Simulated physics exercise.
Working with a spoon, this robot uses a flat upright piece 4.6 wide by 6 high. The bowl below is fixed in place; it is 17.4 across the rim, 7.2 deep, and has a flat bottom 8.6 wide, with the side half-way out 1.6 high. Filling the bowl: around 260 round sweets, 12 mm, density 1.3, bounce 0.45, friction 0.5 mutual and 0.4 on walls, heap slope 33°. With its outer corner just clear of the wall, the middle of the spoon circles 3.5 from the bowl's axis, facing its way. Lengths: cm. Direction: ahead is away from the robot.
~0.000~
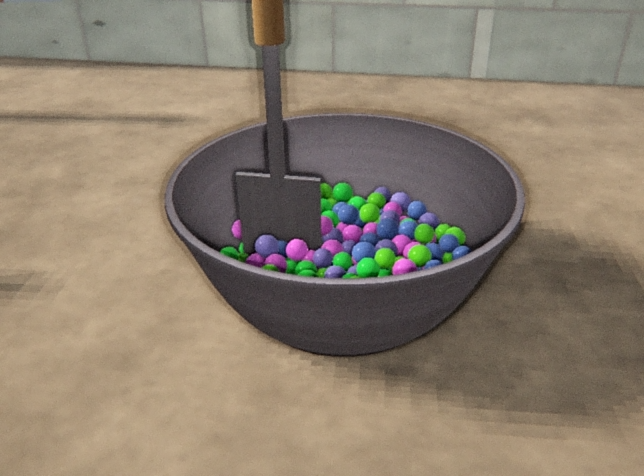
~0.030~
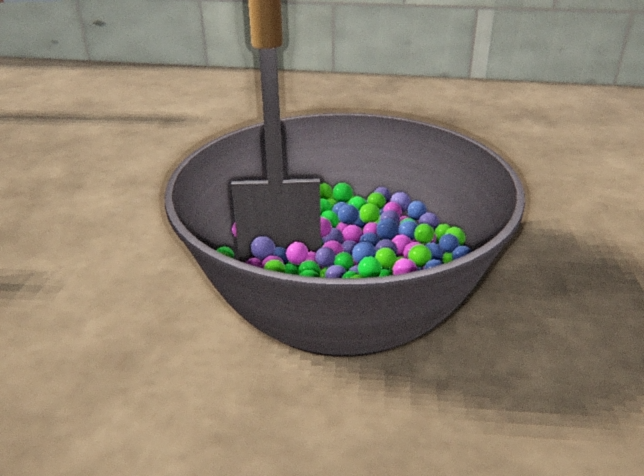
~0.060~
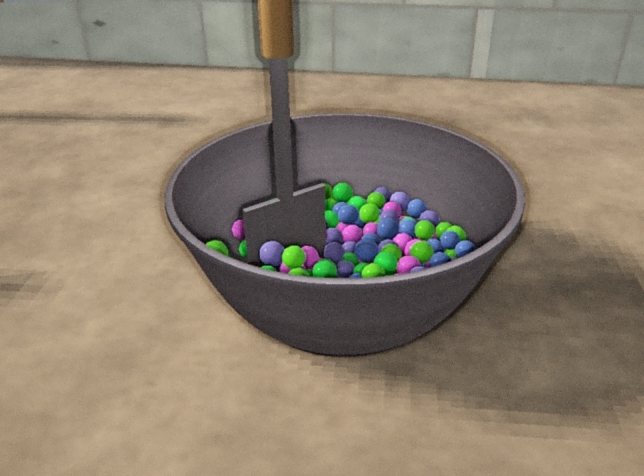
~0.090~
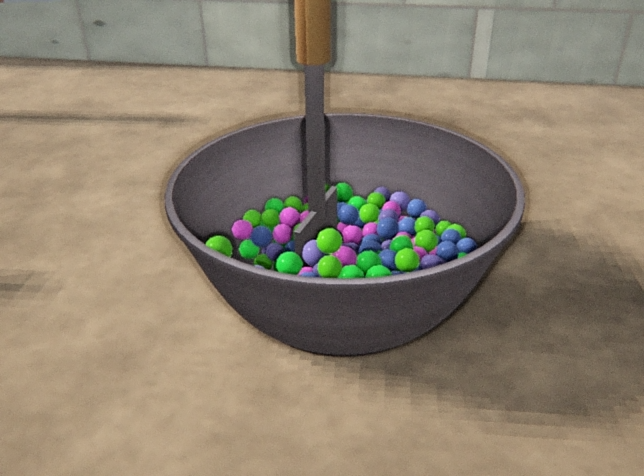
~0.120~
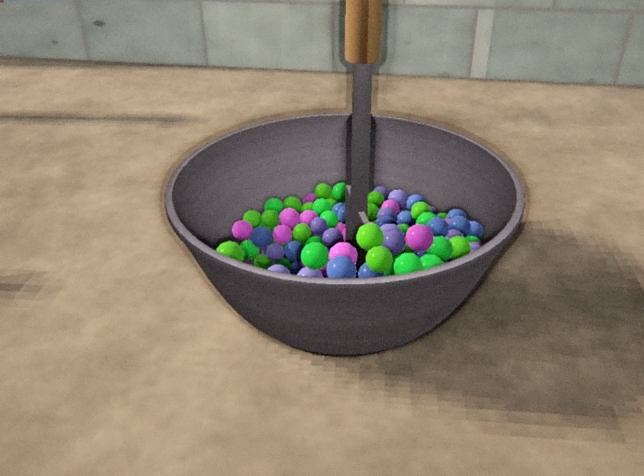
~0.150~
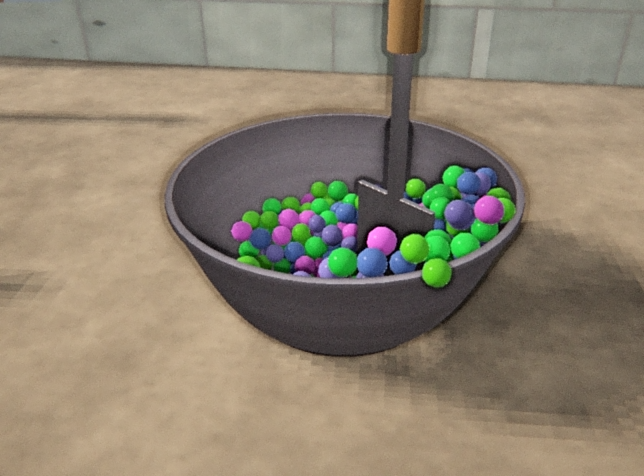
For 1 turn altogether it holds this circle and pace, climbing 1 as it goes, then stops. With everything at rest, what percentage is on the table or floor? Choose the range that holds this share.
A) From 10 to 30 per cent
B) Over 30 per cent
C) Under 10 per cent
Answer: A.
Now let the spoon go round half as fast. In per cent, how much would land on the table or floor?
Then roughly 0 %.
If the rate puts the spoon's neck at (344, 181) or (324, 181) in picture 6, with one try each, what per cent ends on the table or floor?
About 5 % for one try and about 0 % for the other, in order.
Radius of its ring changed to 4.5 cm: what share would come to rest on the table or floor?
It would be close to 20 per cent then.
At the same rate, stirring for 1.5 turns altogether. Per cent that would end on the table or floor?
Then about 30 per cent.
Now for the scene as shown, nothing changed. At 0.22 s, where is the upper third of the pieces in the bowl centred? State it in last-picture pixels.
Around pixel (427, 160).
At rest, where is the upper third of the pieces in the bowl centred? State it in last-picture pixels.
I'd put it at about (278, 275).
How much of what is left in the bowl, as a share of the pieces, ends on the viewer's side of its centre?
Roughly 60 per cent.
After 0.22 s, 222° round, highest piece 11 above the table; 242 in the bowl, 15 in flight or on the tool.
After 0.29 s, 299° round, highest piece 11 above the table; 219 in the bowl, 3 on the table or floor, 35 in flight or on the tool.
After 0.52 s, 0° round, highest piece 6 above the table; 201 in the bowl, 56 on the table or floor.
After 1.22 s, 0° round, highest piece 6 above the table; 201 in the bowl, 56 on the table or floor.
In the end, 201 in the bowl, 56 on the table or floor. That is 22 % on the table or floor.
